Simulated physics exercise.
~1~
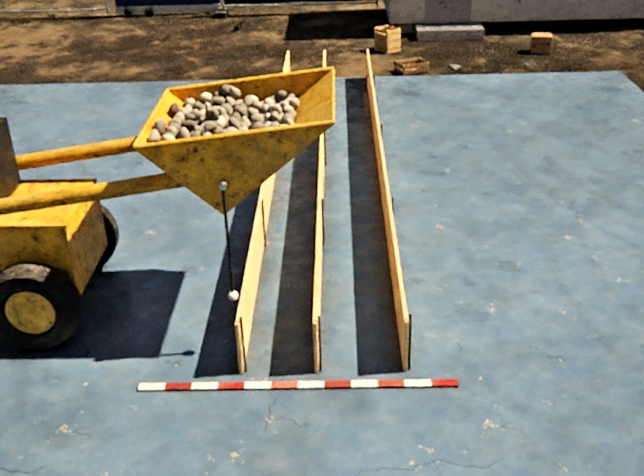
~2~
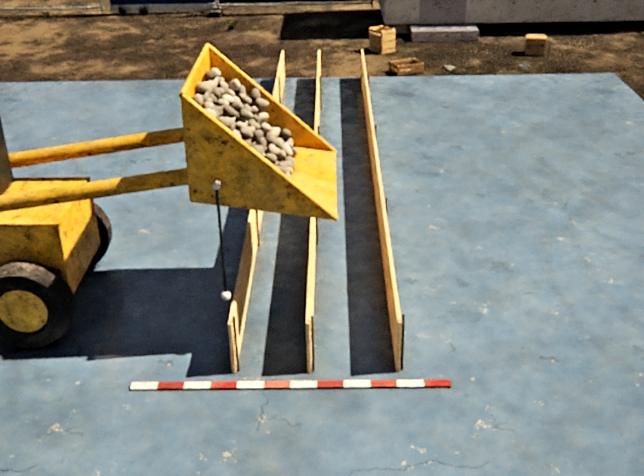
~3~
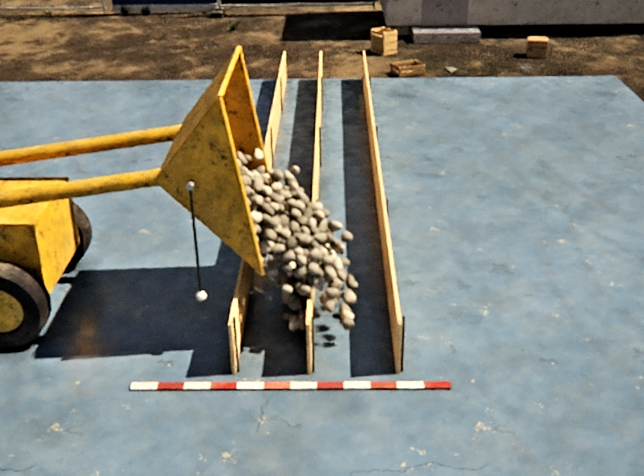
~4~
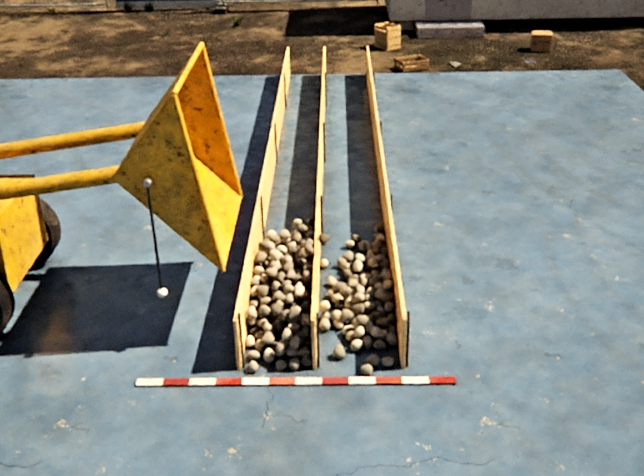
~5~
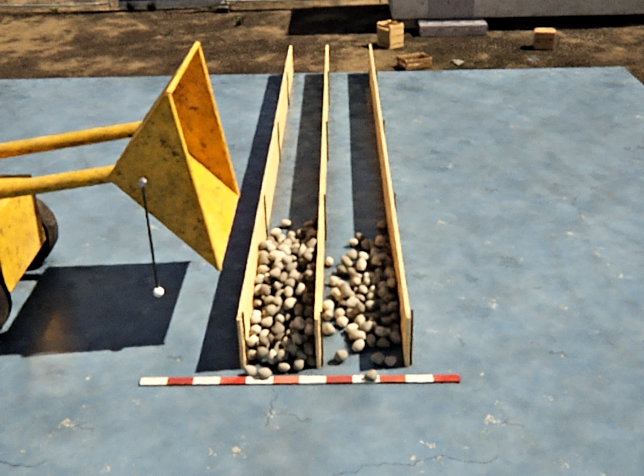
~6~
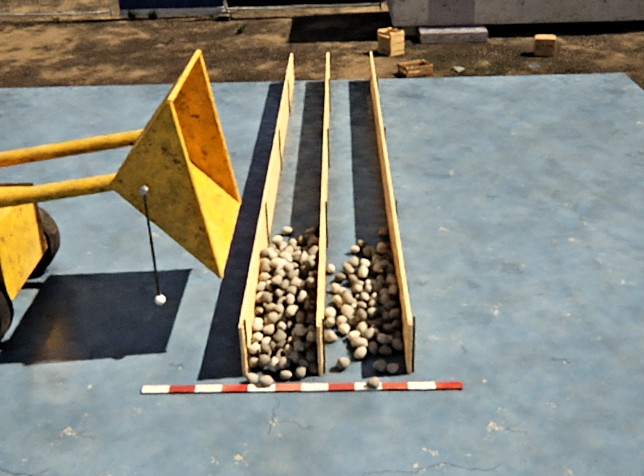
Yellow loader bucket tipping rounded grey cobbles between wooden boards, then backing left, leaving more stones in the nearer bay.
